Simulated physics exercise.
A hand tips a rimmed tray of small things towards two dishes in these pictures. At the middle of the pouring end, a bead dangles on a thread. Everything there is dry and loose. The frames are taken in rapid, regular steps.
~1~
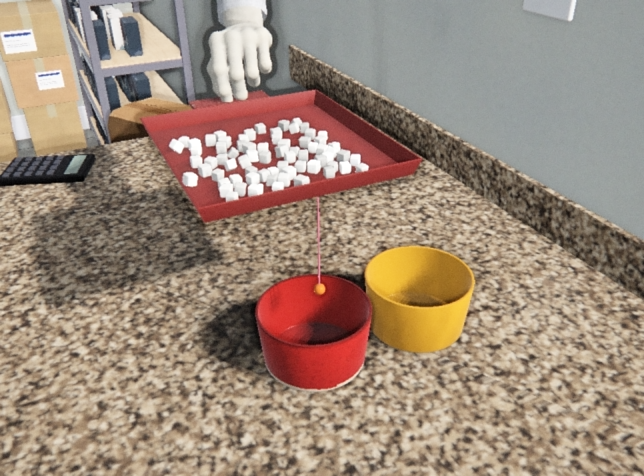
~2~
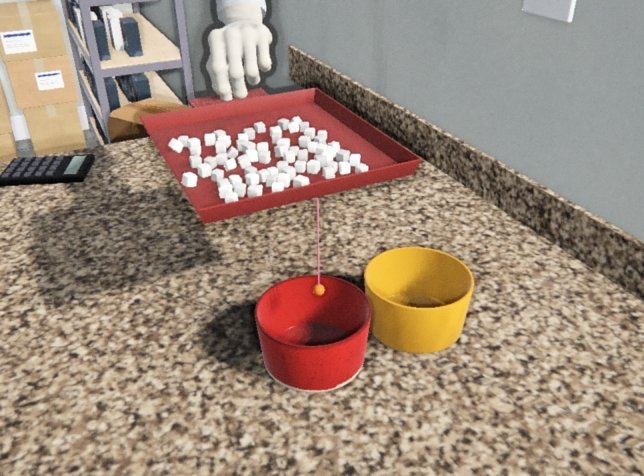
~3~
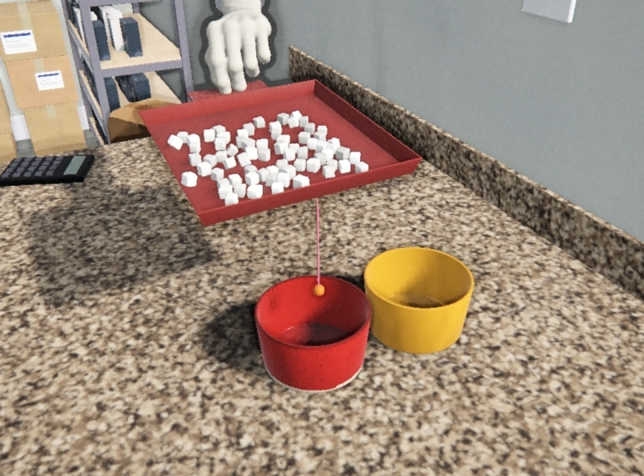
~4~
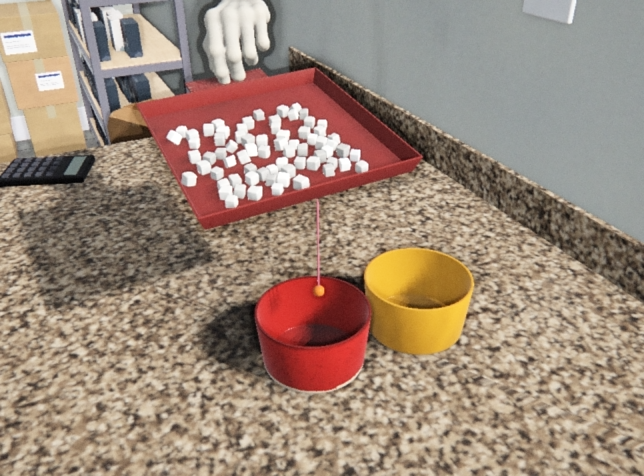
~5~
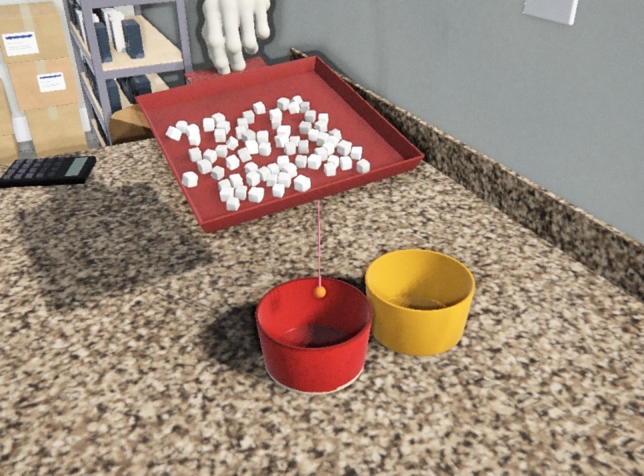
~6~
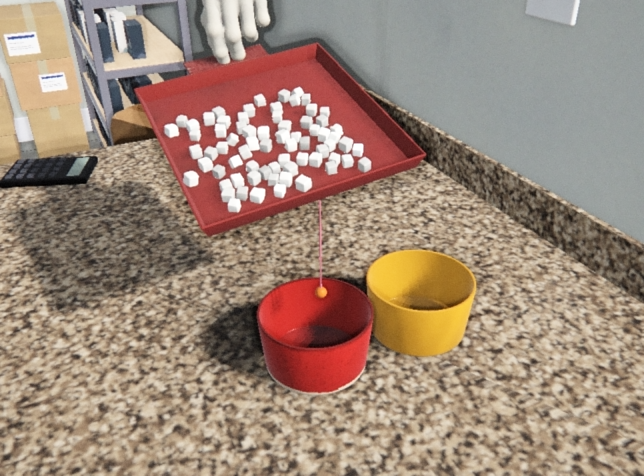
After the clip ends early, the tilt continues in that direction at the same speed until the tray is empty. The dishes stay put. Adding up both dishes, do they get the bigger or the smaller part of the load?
The dishes gather below half.
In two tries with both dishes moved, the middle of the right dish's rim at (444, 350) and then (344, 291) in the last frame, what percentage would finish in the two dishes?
Around 10 and around 60 per cent, in that order.
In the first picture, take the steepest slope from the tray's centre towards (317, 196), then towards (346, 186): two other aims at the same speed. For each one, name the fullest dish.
For the first slope the lefthand dish, for the second the righthand dish.
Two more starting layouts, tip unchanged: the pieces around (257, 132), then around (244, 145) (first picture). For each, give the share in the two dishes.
Close to 20 in a hundred, then close to 20 in a hundred.
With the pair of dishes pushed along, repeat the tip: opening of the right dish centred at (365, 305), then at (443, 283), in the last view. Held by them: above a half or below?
Well, it comes to a greater portion at first and a lesser portion after that.
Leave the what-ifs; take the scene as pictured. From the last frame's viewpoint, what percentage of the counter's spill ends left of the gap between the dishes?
Estimate: Roughly 90 %.
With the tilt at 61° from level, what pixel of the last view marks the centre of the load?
Roughly at (255, 188).
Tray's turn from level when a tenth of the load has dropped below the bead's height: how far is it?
Approx. reading: About 95°.
Just after the last frame, tray tipped steeply; almost all on the tray; about a tenth in the air.
A moment on, tray tipped past a quarter turn; the larger part on the tray; just a few in the left dish; about a tenth outside both; about a tenth in the air.
Further on, tray tipped past a quarter turn; roughly a quarter in the left dish; the larger part outside both.
When it is over, tray tipped past a quarter turn; roughly a quarter in the left dish; not one in the right dish; the larger part outside both.
